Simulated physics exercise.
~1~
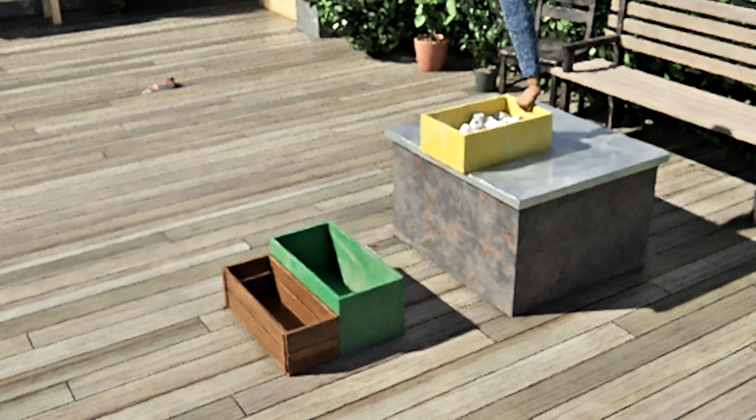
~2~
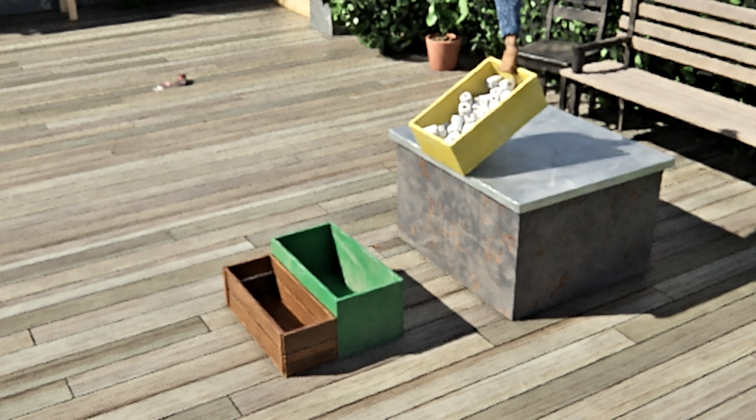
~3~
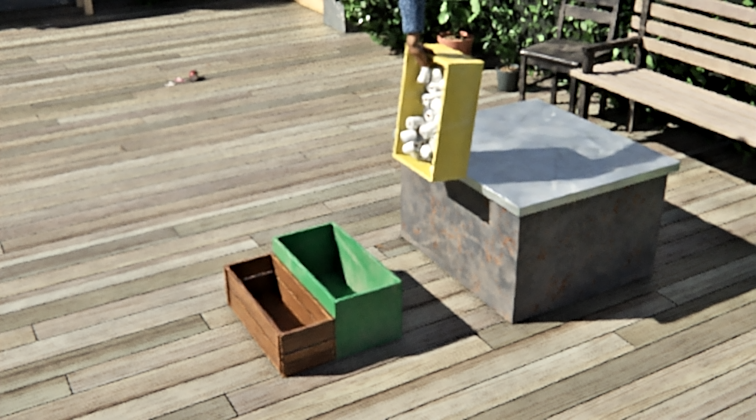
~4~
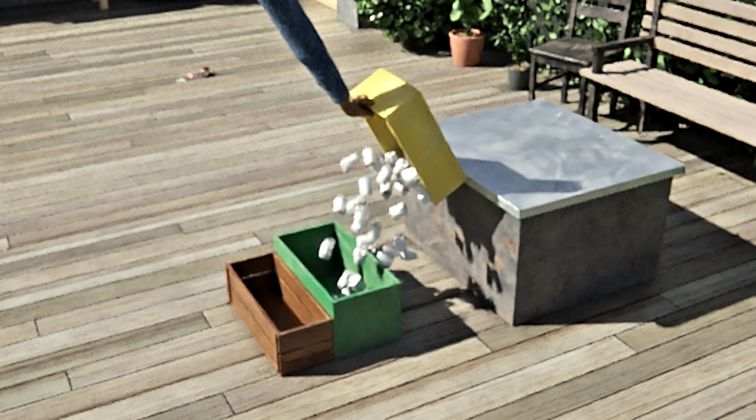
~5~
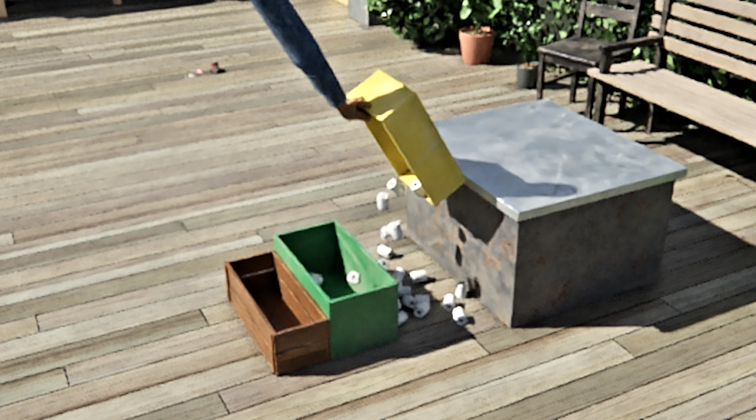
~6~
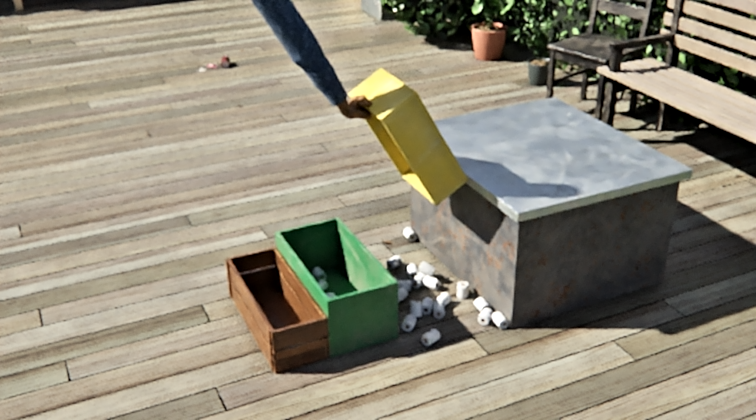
On a sunlit wooden deck with benches and potted plants behind, a yellow box full of small white rolls rests on a grey stone block, above an empty green bin and a brown wooden trough. A hand grips the box and tips it up, swinging it leftward over the block's edge. As it tilts further, the rolls tumble out in a loose stream. Some drop into the green bin, but many fall short. The arm holds the box tipped until it empties, leaving most rolls scattered on the planks between bin and block, with the brown trough still empty.
